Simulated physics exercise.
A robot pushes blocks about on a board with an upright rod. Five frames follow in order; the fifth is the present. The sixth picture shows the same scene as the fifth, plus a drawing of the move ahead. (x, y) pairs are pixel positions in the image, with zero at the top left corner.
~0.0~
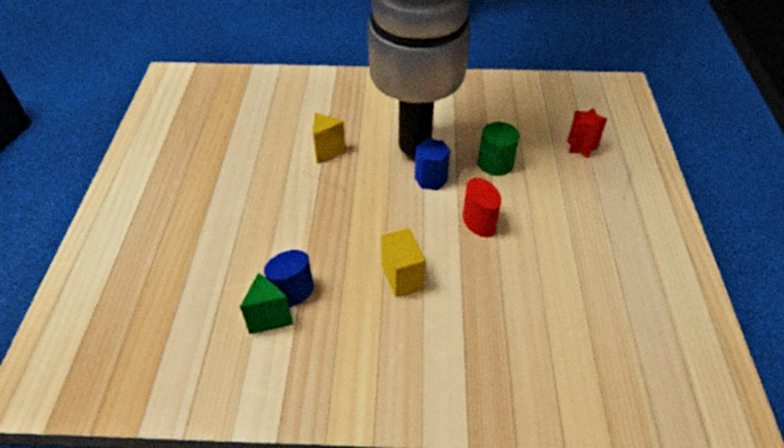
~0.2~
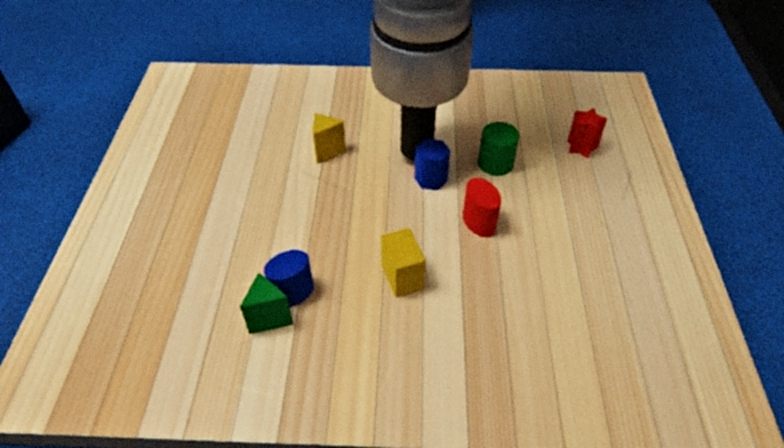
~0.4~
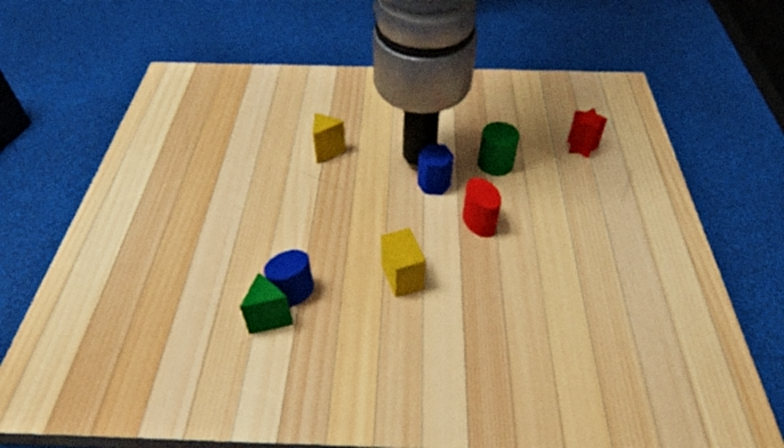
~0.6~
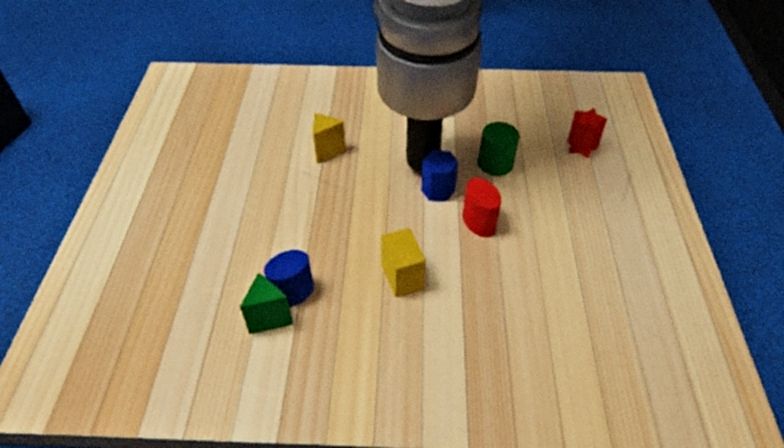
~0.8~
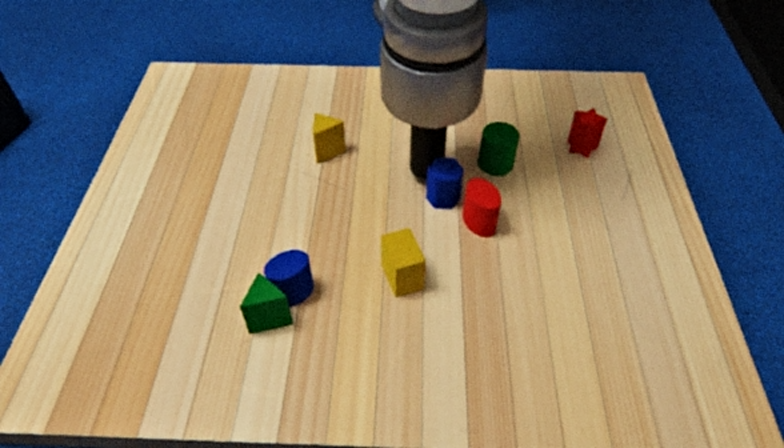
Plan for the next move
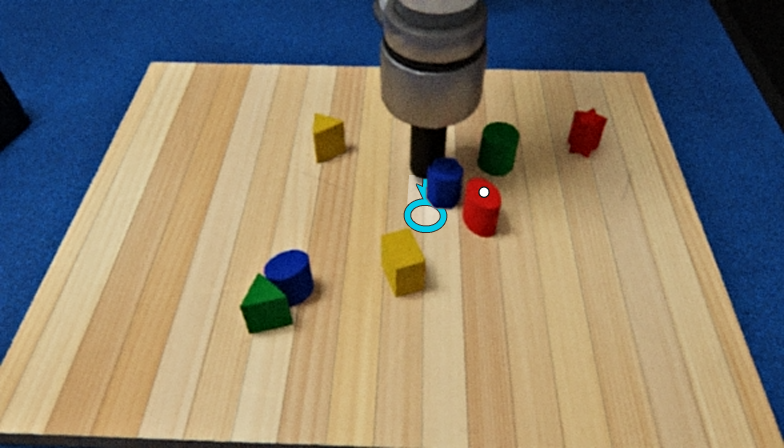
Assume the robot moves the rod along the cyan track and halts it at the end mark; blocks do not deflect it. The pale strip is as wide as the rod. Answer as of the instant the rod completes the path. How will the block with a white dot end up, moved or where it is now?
By the last moment of the path, the block with a white dot has shifted.
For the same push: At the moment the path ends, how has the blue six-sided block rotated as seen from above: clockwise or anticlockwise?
Rotates counter-clockwise.
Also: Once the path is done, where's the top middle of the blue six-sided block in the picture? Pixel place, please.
Around pixel (464, 193).
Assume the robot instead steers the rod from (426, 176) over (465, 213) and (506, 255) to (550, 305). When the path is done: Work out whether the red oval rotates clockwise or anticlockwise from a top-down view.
Answer: Against the clock.
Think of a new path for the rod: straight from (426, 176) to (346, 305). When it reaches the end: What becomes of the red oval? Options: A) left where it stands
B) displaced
A
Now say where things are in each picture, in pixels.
In the first frame, lower end of the rod at (415, 145), tops of blocks, yellow rectangle at (403, 247), blue six-sided block at (433, 149), red oval at (484, 192).
In the second frame, rod at (417, 149), blocks as before.
In the third frame, rod at (420, 154), blue six-sided block at (436, 154).
In the fourth frame, rod at (423, 160), blue six-sided block at (440, 160).
In the fifth frame, rod at (427, 168), yellow rectangle at (403, 247), blue six-sided block at (446, 168), red oval at (484, 192).
The drawn path runs straight from (426, 176) to (425, 215); the dot is on the red oval.
What follows on the original path. Halfway along, rod at (426, 187); blue six-sided block at (454, 182), turned 40° anticlockwise; red oval at (489, 194).
At the end, rod at (426, 207); yellow rectangle not moved; blue six-sided block at (464, 193), turned 95° anticlockwise; red oval at (496, 195), turned 15° clockwise.
